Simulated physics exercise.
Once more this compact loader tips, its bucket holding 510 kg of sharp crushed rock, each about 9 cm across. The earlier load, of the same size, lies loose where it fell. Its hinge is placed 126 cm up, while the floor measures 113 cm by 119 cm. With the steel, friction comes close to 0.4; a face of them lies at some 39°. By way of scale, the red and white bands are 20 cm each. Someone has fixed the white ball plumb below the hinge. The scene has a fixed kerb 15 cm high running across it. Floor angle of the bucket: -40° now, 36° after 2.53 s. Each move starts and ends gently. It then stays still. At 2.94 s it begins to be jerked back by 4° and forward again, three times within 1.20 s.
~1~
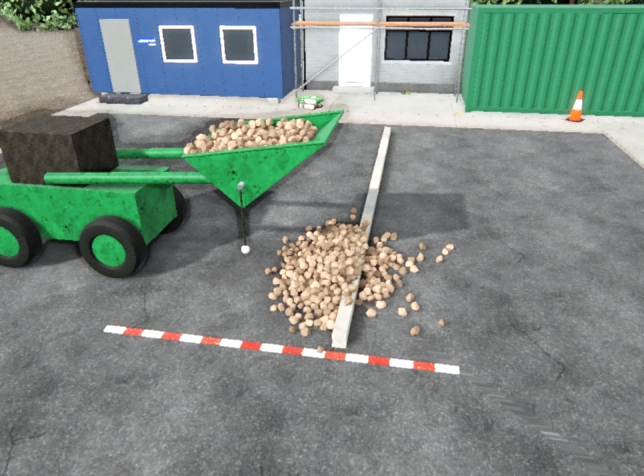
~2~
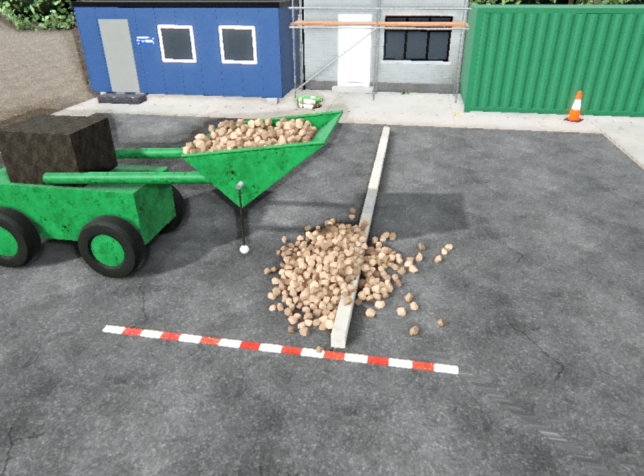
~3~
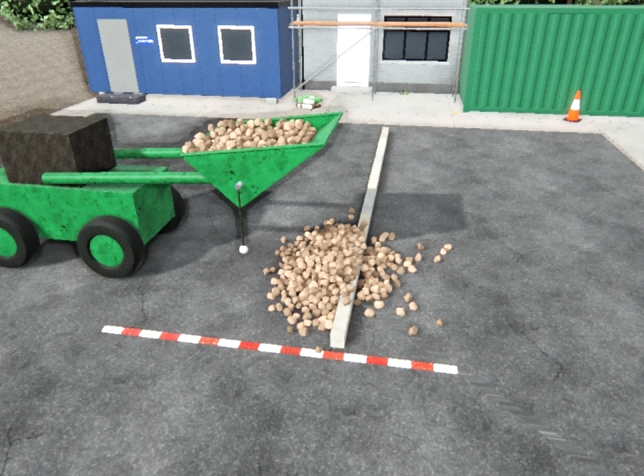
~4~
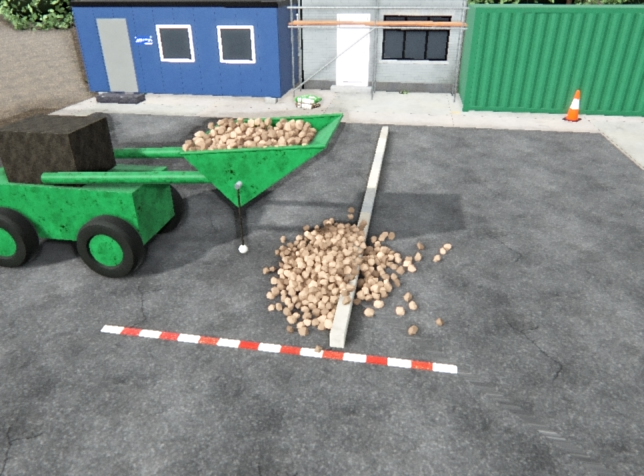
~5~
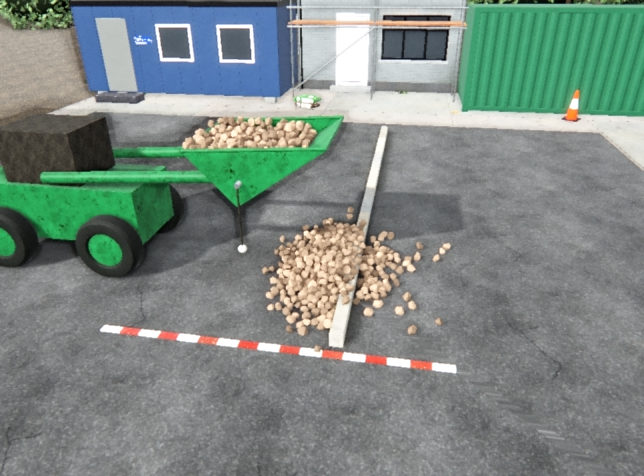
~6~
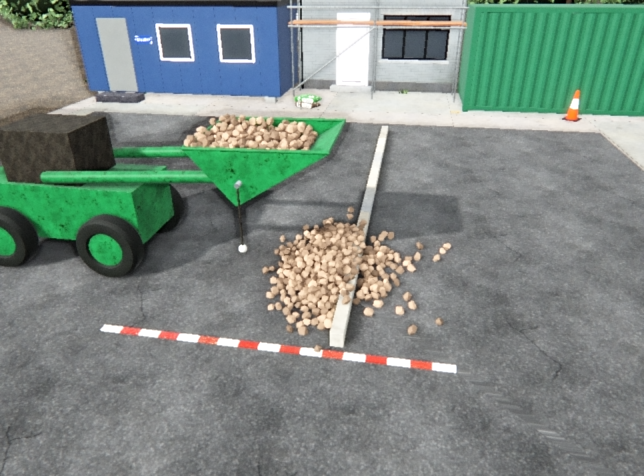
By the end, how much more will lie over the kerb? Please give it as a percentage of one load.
About 59 per cent.
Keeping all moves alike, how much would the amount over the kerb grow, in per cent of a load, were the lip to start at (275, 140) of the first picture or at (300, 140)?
I'd say close to 0 per cent for one and close to 15 per cent for the other, in that order.
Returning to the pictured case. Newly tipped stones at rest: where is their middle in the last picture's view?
Roughly at (366, 257) in the last picture.
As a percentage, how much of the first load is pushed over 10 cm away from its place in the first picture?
Roughly 5 % of them.
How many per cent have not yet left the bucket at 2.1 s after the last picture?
45 %.
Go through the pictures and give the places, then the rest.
In the first frame, lip at (326, 142), floor tilted -40°, highest stones at (295, 127). The earlier load is highest near (335, 246), 35 cm above ground level, 86 % on this side of the kerb, 14 % over the kerb.
In the second frame, the bucket is at -40°, its lip at (325, 142); the top of the load is at (291, 127).
In the third frame, the bucket is at -39°, its lip at (325, 144); the top of the load is at (276, 126).
In the fourth frame, lip at (326, 146), floor tilted -37°, highest stones at (276, 125).
In the fifth frame, the bucket is at -35°, its lip at (327, 149); the top of the load is at (249, 124).
In the sixth frame, the bucket is at -33°, its lip at (329, 153); the top of the load is at (242, 122).
Then, 1.4 s after the last picture the floor is at 24°; in per cent of one load, 100 in the bucket, 86 on this side of the kerb, 14 over the kerb; the foremost stones are at (429, 274).
Then, 2.1 s after the last picture the floor is at 36°; in per cent of one load, 47 in the bucket, 130 on this side of the kerb, 23 over the kerb; the foremost stones are at (429, 274).
Then, 4.1 s after the last picture the floor is at 36°; in per cent of one load, 0 in the bucket, 127 on this side of the kerb, 73 over the kerb; the foremost stones are at (453, 266).
Then, 6.9 s after the last picture the floor is at 36°; in per cent of one load, 0 in the bucket, 127 on this side of the kerb, 73 over the kerb; the foremost stones are at (453, 266). Net gain over the kerb, 59.
